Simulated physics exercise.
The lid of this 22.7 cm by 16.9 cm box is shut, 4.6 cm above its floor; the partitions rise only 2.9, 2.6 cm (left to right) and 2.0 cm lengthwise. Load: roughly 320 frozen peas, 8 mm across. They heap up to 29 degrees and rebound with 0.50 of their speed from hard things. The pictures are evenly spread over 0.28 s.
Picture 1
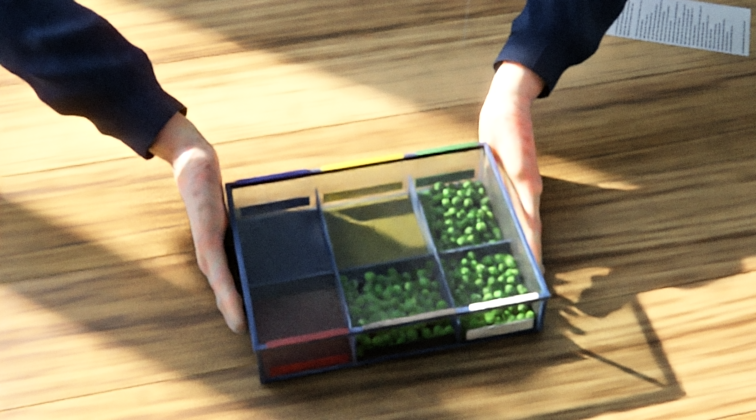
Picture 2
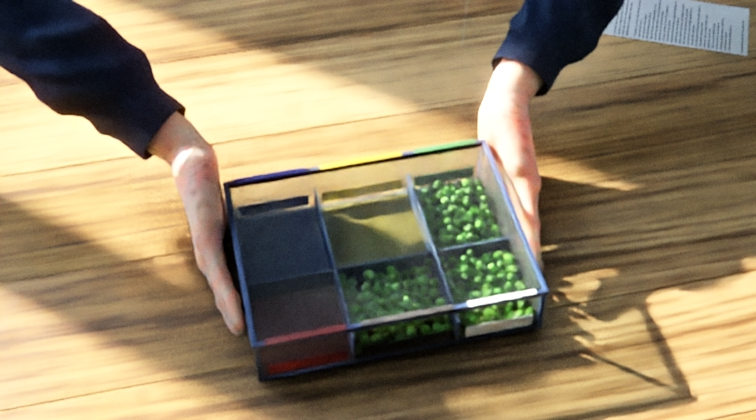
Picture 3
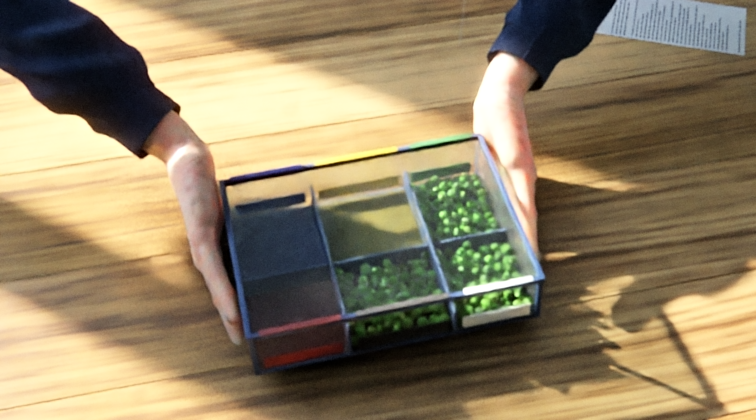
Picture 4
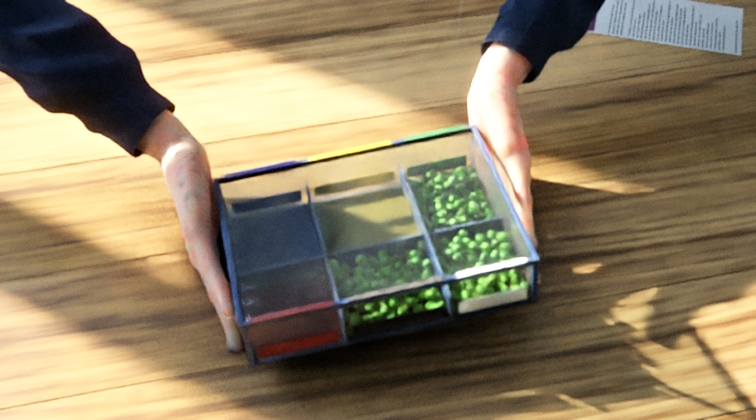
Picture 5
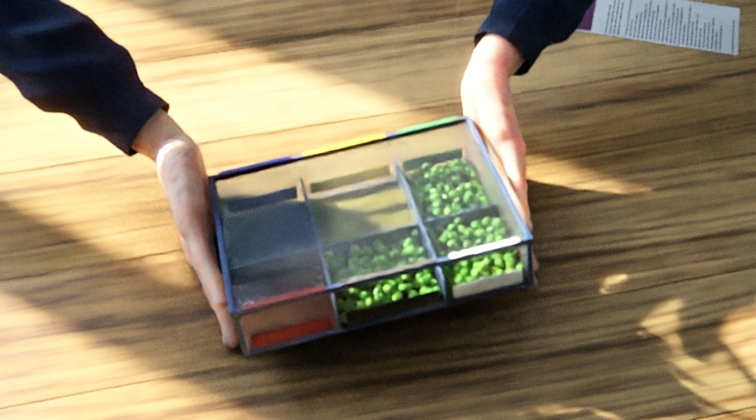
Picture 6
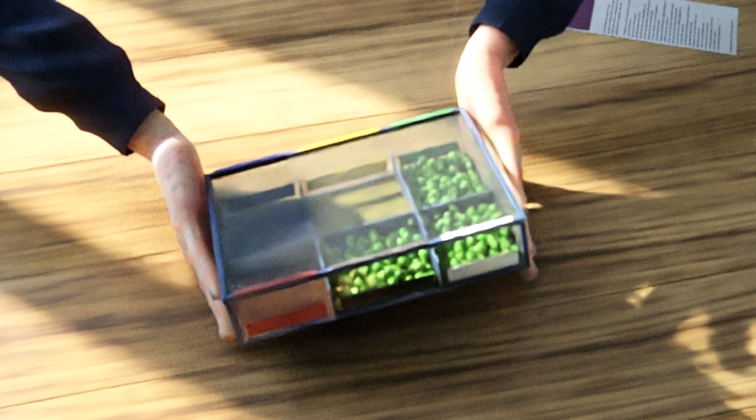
In the video, two hands in dark sleeves hold a clear lidded box with six compartments, green peas filling three of them, on a wooden surface, and gradually tilt it, raising its near side and its right end.
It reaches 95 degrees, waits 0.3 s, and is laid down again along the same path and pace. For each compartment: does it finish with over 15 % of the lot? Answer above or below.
Red compartment: Below; blue compartment: Above; green compartment: Above; yellow compartment: Above; white compartment: Below; black compartment: Below.
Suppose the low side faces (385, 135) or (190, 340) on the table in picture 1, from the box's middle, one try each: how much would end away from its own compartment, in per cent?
Some 65 and 75 per cent.
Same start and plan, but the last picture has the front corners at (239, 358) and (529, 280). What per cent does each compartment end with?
Red 15, blue 0, green 5, yellow 0, white 20, black 60.
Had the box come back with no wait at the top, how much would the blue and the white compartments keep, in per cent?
Then: Blue 30; white 5.
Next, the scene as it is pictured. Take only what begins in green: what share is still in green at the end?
About 70 per cent.
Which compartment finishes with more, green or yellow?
The yellow compartment.
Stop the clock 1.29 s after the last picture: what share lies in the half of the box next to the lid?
About 60 per cent.
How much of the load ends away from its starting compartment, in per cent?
Roughly 75 per cent.
Then, 1.29 s after the last picture, tilt 95 degrees; blue 20 %, green 25 %, yellow 40 %, white 5 %, black 5 %.
Then, 2.15 s after the last picture, tilt 48 degrees; blue 30 %, green 25 %, yellow 45 %, black 5 %.
Then, 3.02 s after the last picture, tilt 0 degrees; blue 30 %, green 25 %, yellow 45 %, black 5 %.
In the end, red 0 %, blue 30 %, green 20 %, yellow 45 %, white 0 %, black 5 %.
